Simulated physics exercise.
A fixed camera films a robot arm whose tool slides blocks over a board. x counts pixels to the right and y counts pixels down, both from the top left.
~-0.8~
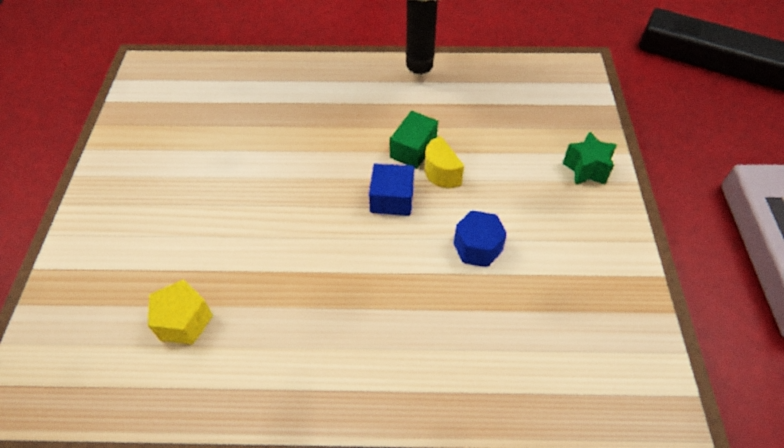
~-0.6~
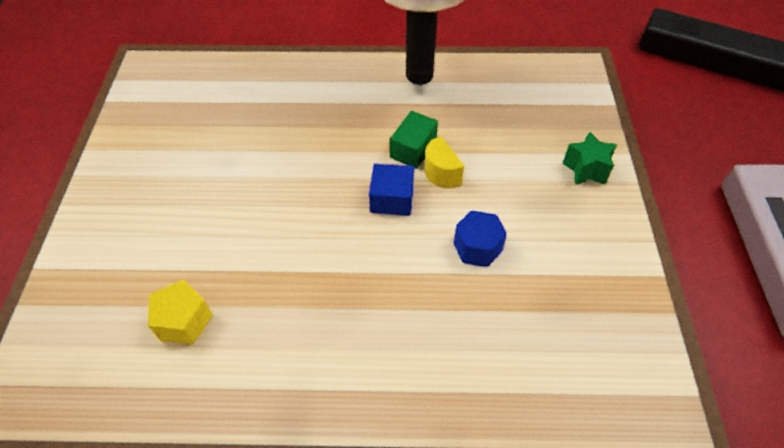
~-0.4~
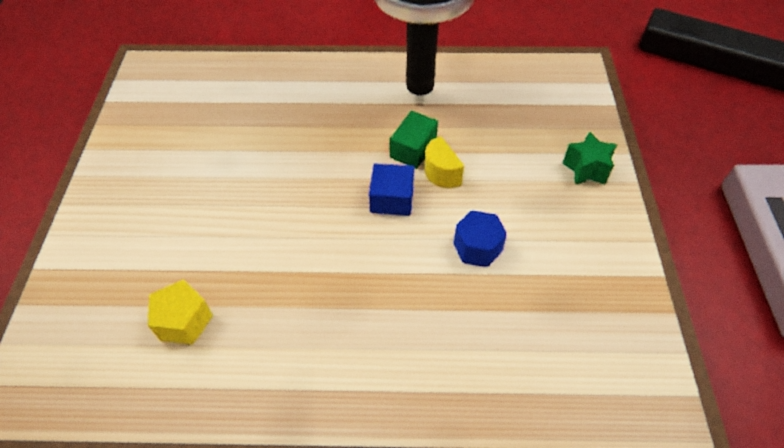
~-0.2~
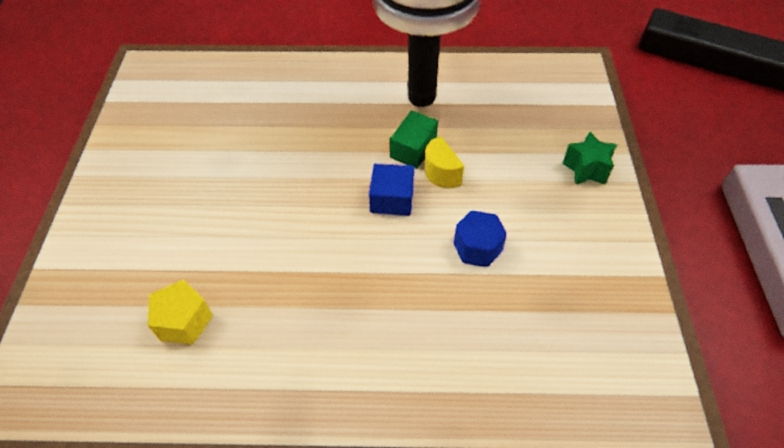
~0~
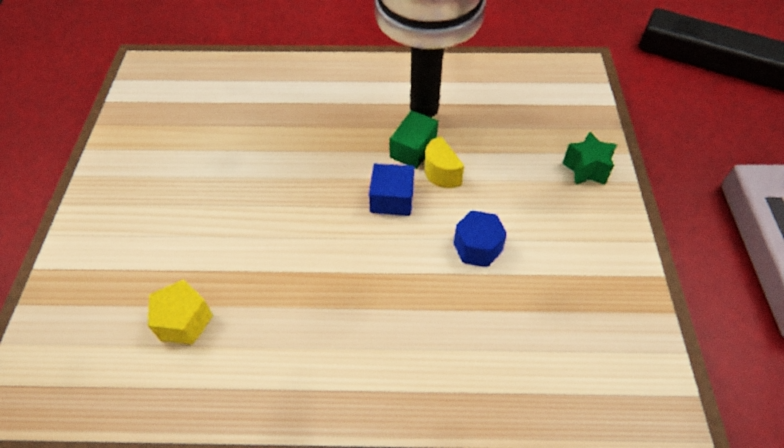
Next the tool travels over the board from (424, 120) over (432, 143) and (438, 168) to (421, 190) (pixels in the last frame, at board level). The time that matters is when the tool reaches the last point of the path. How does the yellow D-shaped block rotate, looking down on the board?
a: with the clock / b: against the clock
I'll go with b - against the clock.
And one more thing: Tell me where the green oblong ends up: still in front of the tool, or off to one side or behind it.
In the end it is ahead.
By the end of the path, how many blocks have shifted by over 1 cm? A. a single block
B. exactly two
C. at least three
Answer: C.
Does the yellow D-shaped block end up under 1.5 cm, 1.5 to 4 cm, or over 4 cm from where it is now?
Over 4 cm.
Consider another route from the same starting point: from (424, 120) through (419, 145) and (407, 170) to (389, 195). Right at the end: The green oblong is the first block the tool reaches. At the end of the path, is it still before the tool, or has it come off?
Prediction: Still leading.
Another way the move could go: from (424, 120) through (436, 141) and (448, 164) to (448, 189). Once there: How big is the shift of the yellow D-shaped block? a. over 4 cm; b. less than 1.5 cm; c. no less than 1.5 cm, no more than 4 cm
The answer is a.
On the path given first. One third of the way, tool (433, 133); blue square block (390, 183); green oblong (411, 147); yellow D-shaped block (446, 161), turned 15° anticlockwise.
Two thirds of the way, tool (439, 158); blue square block (379, 197), turned 40° clockwise; green oblong (412, 171), turned 20° clockwise; yellow D-shaped block (459, 183), turned 45° anticlockwise.
At the end, tool (421, 179); blue square block (353, 217), turned 50° clockwise; green oblong (390, 193), turned 25° clockwise; yellow D-shaped block (460, 188), turned 65° anticlockwise; blue hexagon unmoved.
